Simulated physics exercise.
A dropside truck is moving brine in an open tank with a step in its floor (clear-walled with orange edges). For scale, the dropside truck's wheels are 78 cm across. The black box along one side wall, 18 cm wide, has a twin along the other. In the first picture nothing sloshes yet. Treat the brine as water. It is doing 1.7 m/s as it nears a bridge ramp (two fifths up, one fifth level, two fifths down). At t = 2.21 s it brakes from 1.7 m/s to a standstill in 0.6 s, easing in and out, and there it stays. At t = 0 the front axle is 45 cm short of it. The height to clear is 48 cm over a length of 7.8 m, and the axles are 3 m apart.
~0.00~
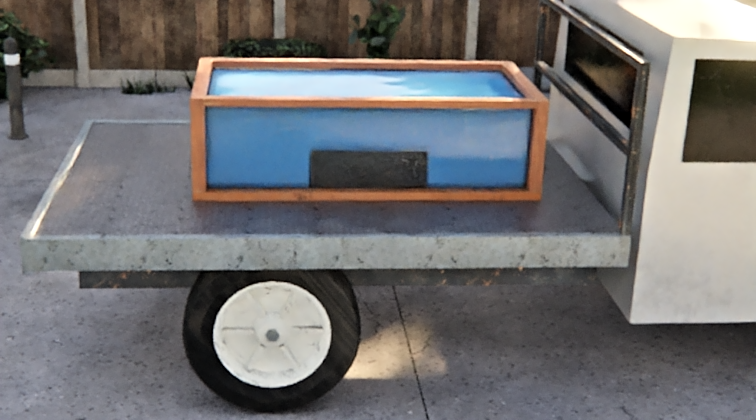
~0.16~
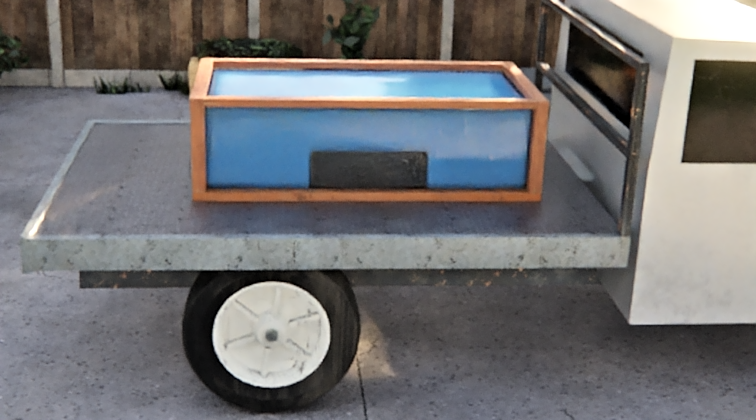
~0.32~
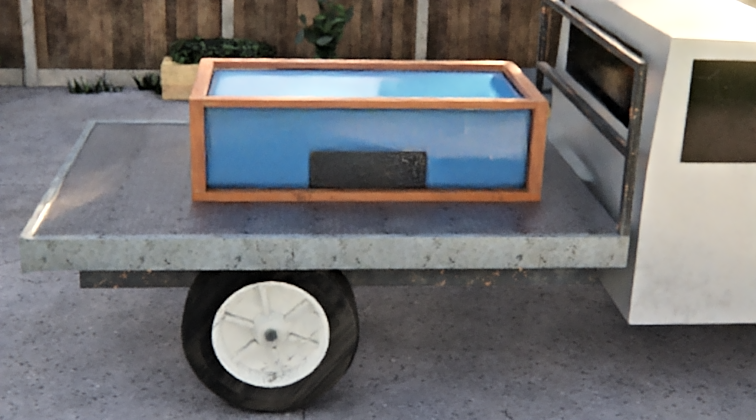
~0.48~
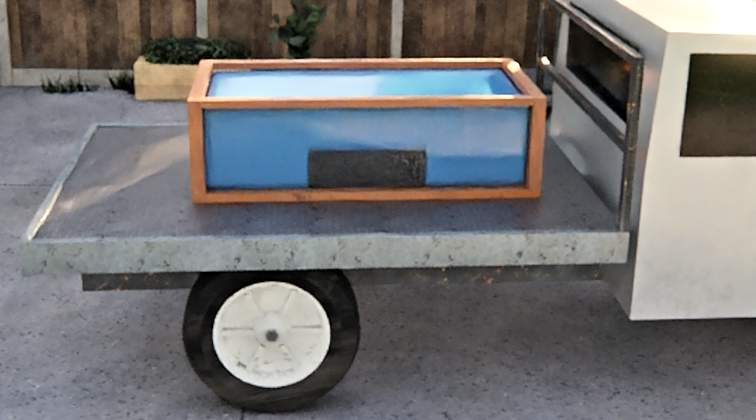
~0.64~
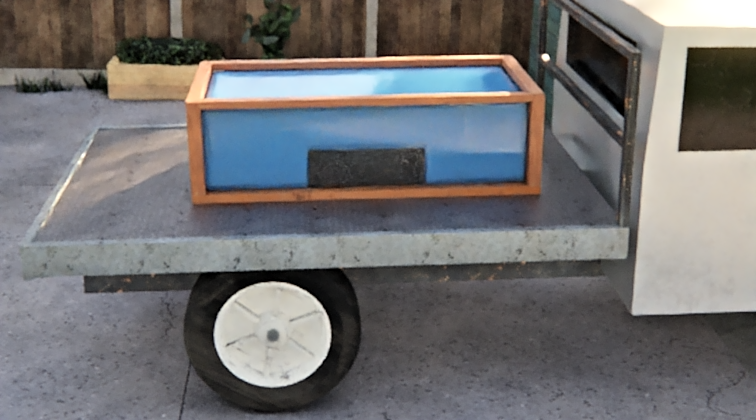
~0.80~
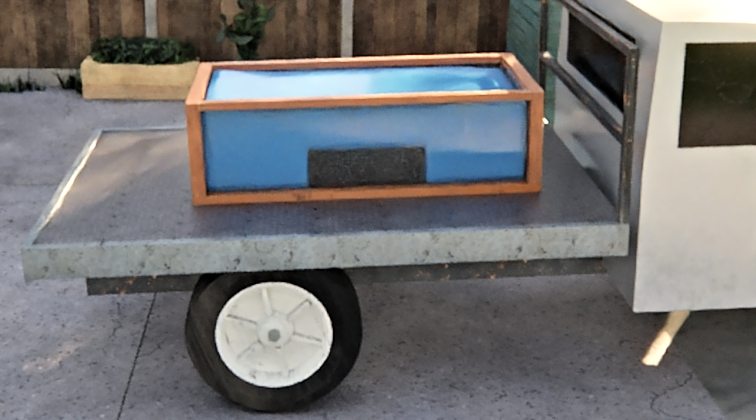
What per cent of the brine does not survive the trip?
About 27 per cent.
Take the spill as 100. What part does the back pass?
Some 60 per cent of it.
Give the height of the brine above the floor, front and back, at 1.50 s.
About 32 cm in front and 46 cm behind.
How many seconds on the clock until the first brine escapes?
At about 1.7 s.
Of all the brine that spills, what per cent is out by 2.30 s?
About 20 per cent.
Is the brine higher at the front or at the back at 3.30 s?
At the front.
By 1.50 s the surface is 33 cm up at the front and 46 cm at the back; nothing has left.
By 2.30 s the surface is 29 cm up at the front and 45 cm at the back; 4 per cent is out, over the back.
By 3.30 s the surface is 39 cm up at the front and 30 cm at the back; 13 per cent is out, over the back and the front.
By 5.80 s 27 per cent is out, over the back, 108 of 397 litres.
